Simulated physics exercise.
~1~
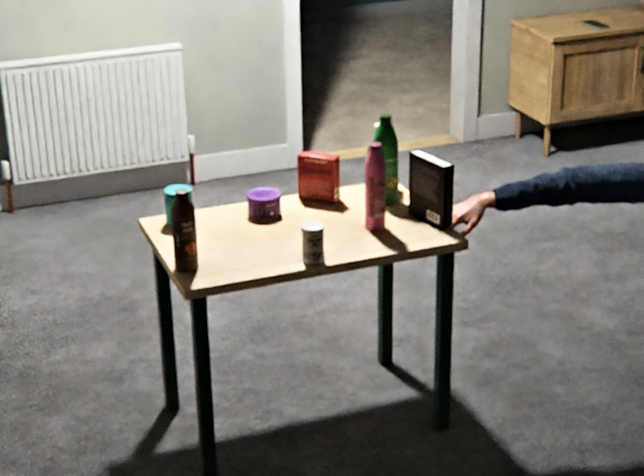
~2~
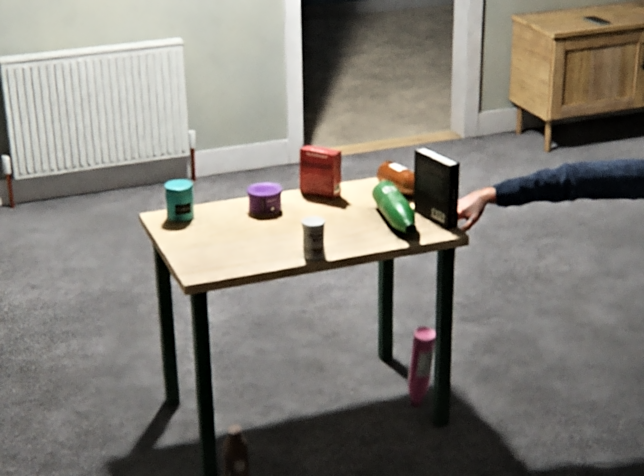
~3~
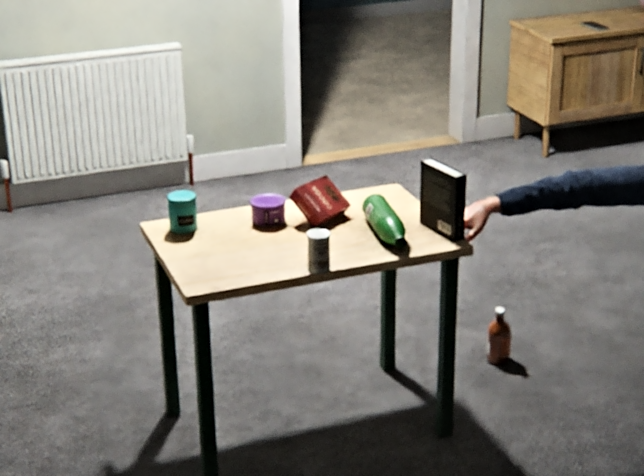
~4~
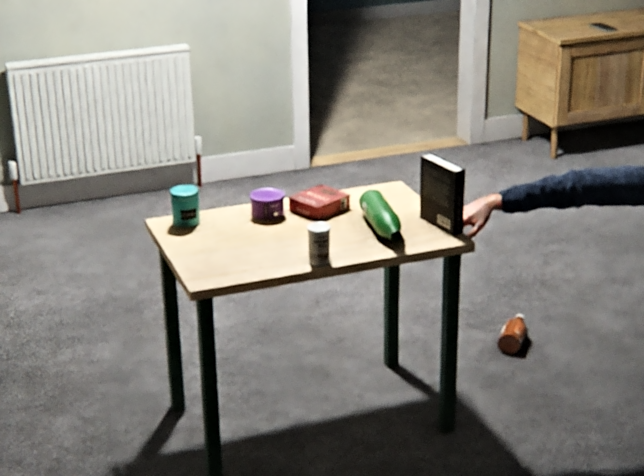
A hand gripped the right edge of a small table as it shook, sending the brown, pink and orange bottles to the floor, while the green bottle toppled and the red packet fell flat, leaving both on top with the still-upright black book, tub, tin and jar.
